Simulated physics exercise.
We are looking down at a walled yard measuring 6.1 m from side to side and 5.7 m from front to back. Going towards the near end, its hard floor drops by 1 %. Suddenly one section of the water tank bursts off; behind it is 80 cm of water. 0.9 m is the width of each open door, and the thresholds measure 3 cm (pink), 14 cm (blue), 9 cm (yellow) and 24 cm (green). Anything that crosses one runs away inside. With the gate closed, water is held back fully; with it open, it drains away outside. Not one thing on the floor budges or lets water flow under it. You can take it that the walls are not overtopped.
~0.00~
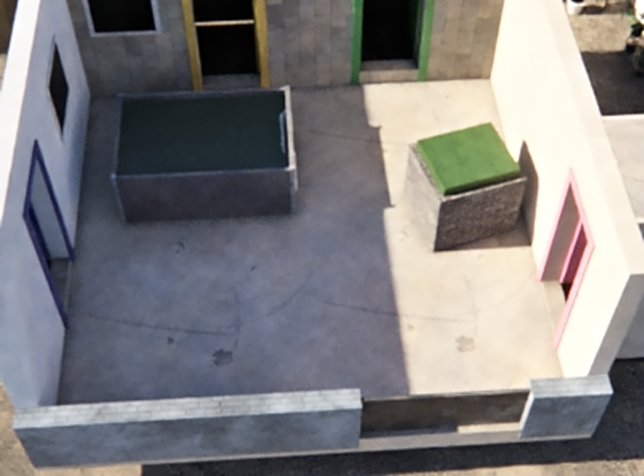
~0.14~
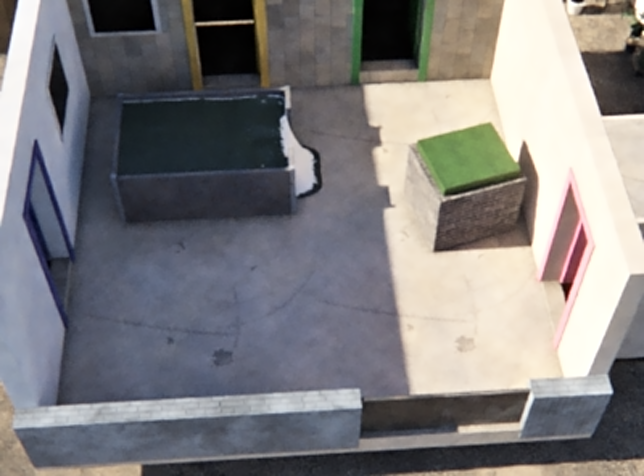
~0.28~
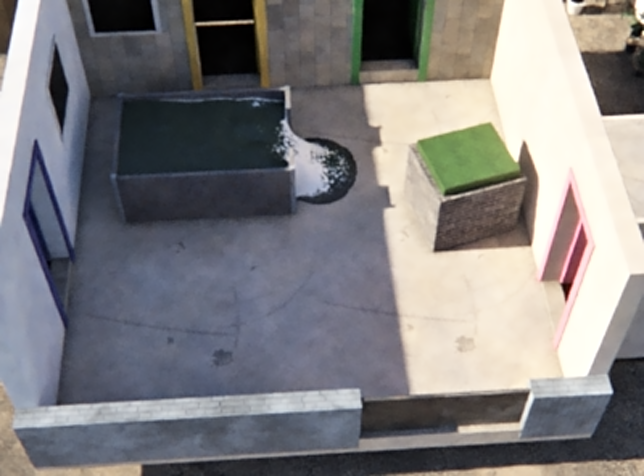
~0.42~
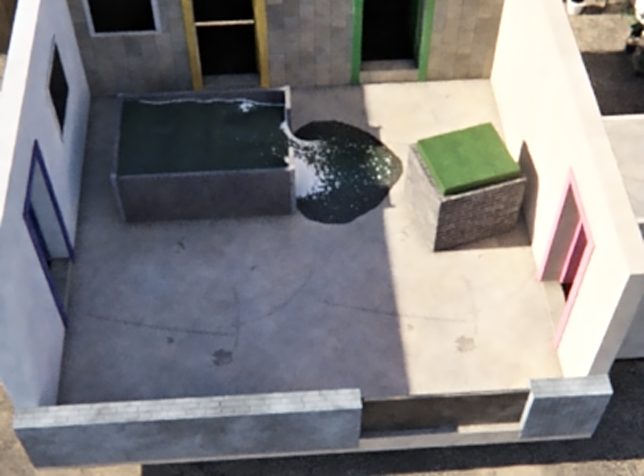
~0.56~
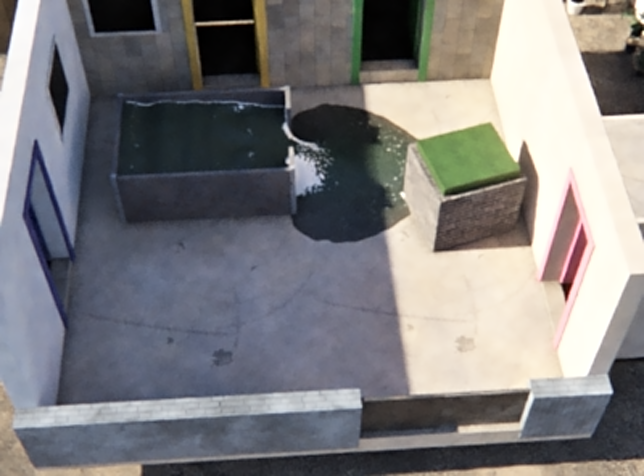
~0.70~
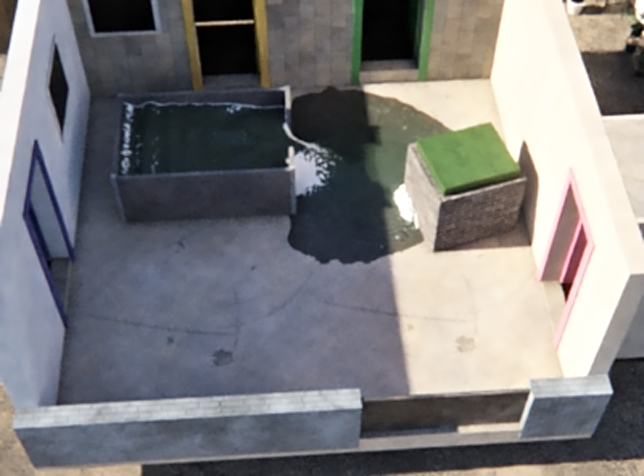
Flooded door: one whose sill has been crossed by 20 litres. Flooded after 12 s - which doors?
Pink door: Yes. Blue door: No. Yellow door: No. Green door: No.
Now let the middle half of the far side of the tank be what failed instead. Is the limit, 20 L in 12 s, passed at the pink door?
At the pink door the limit is exceeded.
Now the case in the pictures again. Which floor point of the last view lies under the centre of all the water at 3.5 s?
Centre: Approx. (329, 186) px.
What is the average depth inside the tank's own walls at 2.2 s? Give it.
Roughly 45 centimetres.
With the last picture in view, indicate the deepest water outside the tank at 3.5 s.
Near (442, 182).
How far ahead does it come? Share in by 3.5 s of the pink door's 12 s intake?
Estimate: Around 0 per cent.
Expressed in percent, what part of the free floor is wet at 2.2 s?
Roughly 40 % of the floor.
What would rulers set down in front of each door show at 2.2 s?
Depth readings (cm): Pink = 1; blue = 0; yellow = 0; green = 13.
After 1.4 s water covers 30 % of the floor and is deepest (42 cm) near (300, 169); pink door not reached, blue door not reached, yellow door not reached, green door 15 cm at the sill, 0 L in.
After 2.2 s water covers 40 % of the floor and is deepest (44 cm) near (484, 89); pink door not reached, blue door not reached, yellow door not reached, green door 13 cm at the sill, 0 L in.
After 3.5 s water covers 50 % of the floor and is deepest (34 cm) near (442, 182); pink door 4 cm at the sill, 0 L in, blue door not reached, yellow door not reached, green door 19 cm at the sill, 1 L in.
After 7.0 s water covers 85 % of the floor and is deepest (18 cm) near (515, 218); pink door 7 cm at the sill, 20 L in, blue door not reached, yellow door 5 cm at the sill, 0 L in, green door 10 cm at the sill, 1 L in.
After 12.0 s water covers 95 % of the floor and is deepest (16 cm) near (132, 433); pink door 5 cm at the sill, 55 L in, blue door 8 cm at the sill, 1 L in, yellow door 10 cm at the sill, 2 L in, green door 7 cm at the sill, 1 L in.
